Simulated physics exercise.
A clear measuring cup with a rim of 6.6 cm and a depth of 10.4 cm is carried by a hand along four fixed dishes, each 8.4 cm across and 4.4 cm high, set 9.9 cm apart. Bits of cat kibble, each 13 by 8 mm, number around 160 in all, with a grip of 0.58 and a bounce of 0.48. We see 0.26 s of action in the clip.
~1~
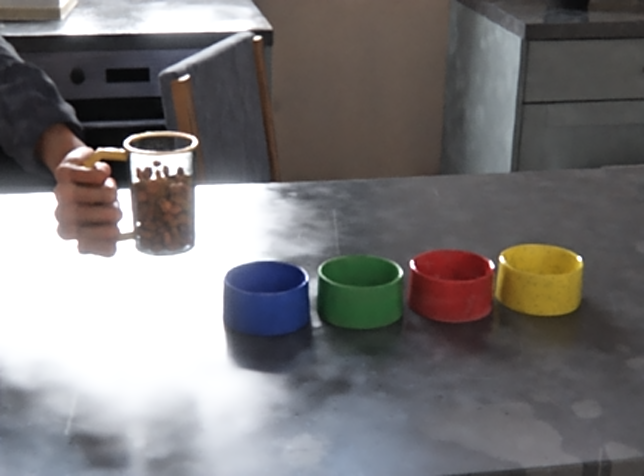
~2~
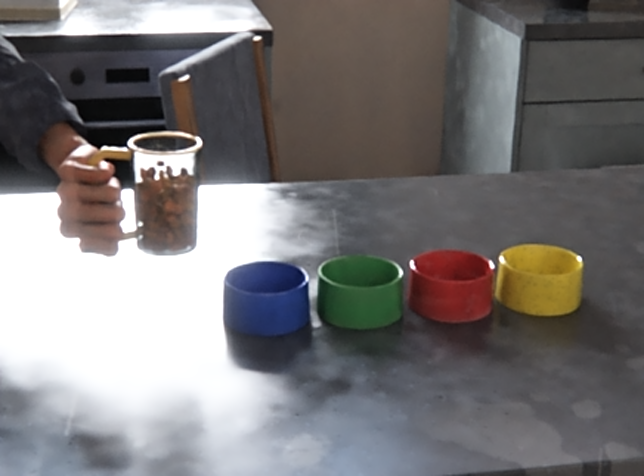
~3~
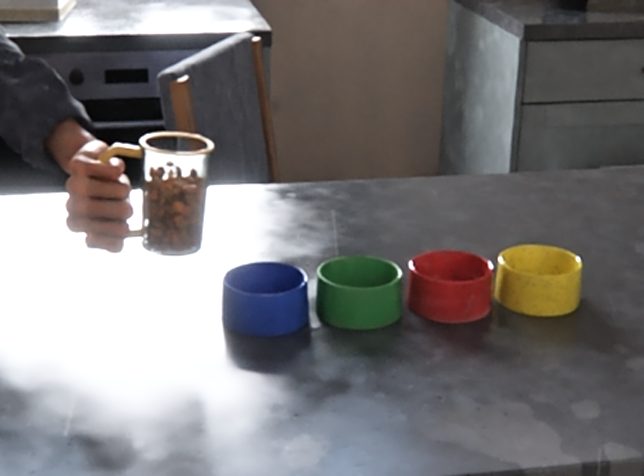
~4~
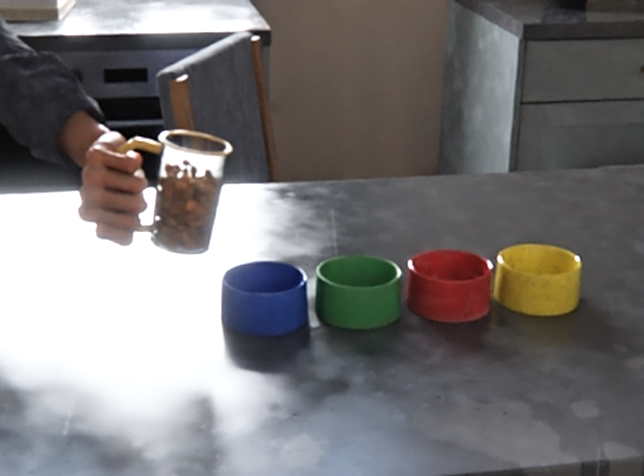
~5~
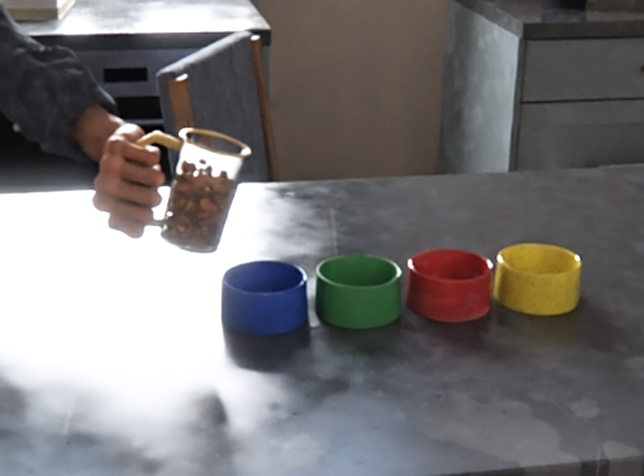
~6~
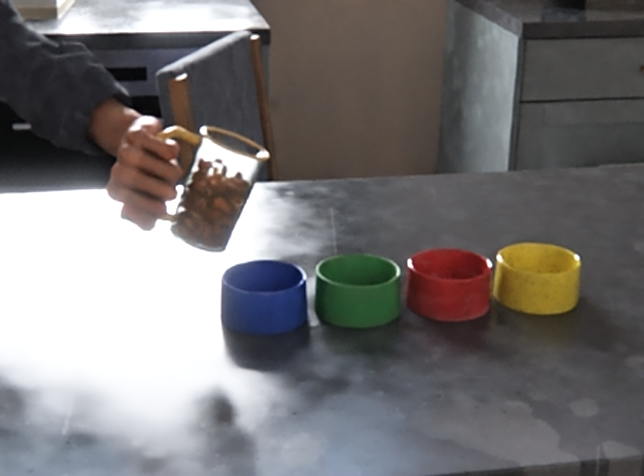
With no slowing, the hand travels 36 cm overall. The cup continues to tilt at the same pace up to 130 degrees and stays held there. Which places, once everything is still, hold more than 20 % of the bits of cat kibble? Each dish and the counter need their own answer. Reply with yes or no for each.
Red dish: No, blue dish: No, green dish: No, yellow dish: Yes, counter: No.
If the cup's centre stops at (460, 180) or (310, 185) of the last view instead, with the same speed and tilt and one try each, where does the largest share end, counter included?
Try 1 - yellow; try 2 - green.
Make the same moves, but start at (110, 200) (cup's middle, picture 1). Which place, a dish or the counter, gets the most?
Yellow.
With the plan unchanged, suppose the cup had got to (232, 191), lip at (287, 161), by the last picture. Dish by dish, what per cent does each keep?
You'd end up with red at 0, blue at 0, green at 0 and yellow at 80.
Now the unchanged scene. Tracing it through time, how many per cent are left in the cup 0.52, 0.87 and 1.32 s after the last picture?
In turn: 100 %, 90 %, 0 %.
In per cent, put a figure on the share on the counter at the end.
Estimate: Near 10 per cent.
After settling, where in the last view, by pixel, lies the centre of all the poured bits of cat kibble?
Estimated resting centre: Around (544, 278).
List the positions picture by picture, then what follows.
Cup at (163, 195), tilt 0 degrees, lip at (196, 143), moved 0.0 cm; middle of the pieces at (160, 214); blue dish at (266, 277); green dish at (361, 271); red dish at (452, 266); yellow dish at (542, 260), in the first frame.
Cup at (166, 195), tilt 1 degrees, lip at (200, 143), moved 0.3 cm; middle of the pieces at (162, 214), in the second frame.
Cup at (174, 196), tilt 5 degrees, lip at (212, 146), moved 1.2 cm; middle of the pieces at (169, 213), in the third frame.
Cup at (188, 194), tilt 11 degrees, lip at (230, 148), moved 2.6 cm; middle of the pieces at (181, 212), in the fourth frame.
Cup at (202, 193), tilt 16 degrees, lip at (249, 151), moved 4.0 cm; middle of the pieces at (194, 210), in the fifth frame.
Cup at (216, 192), tilt 22 degrees, lip at (267, 155), moved 5.4 cm; middle of the pieces at (206, 207); blue dish at (263, 276); green dish at (358, 270); red dish at (450, 265); yellow dish at (539, 259), in the sixth frame.
Then, 0.52 s after the last picture, tilt 80 degrees; cup holds 100 %.
Then, 0.87 s after the last picture, tilt 119 degrees; cup holds 90 %, red 5 %.
Then, 1.32 s after the last picture, tilt 130 degrees; cup holds 0 %, red 5 %, yellow 85 %.
In the end, red 5 %, blue 0 %, green 0 %, yellow 85 %, counter 10 %.
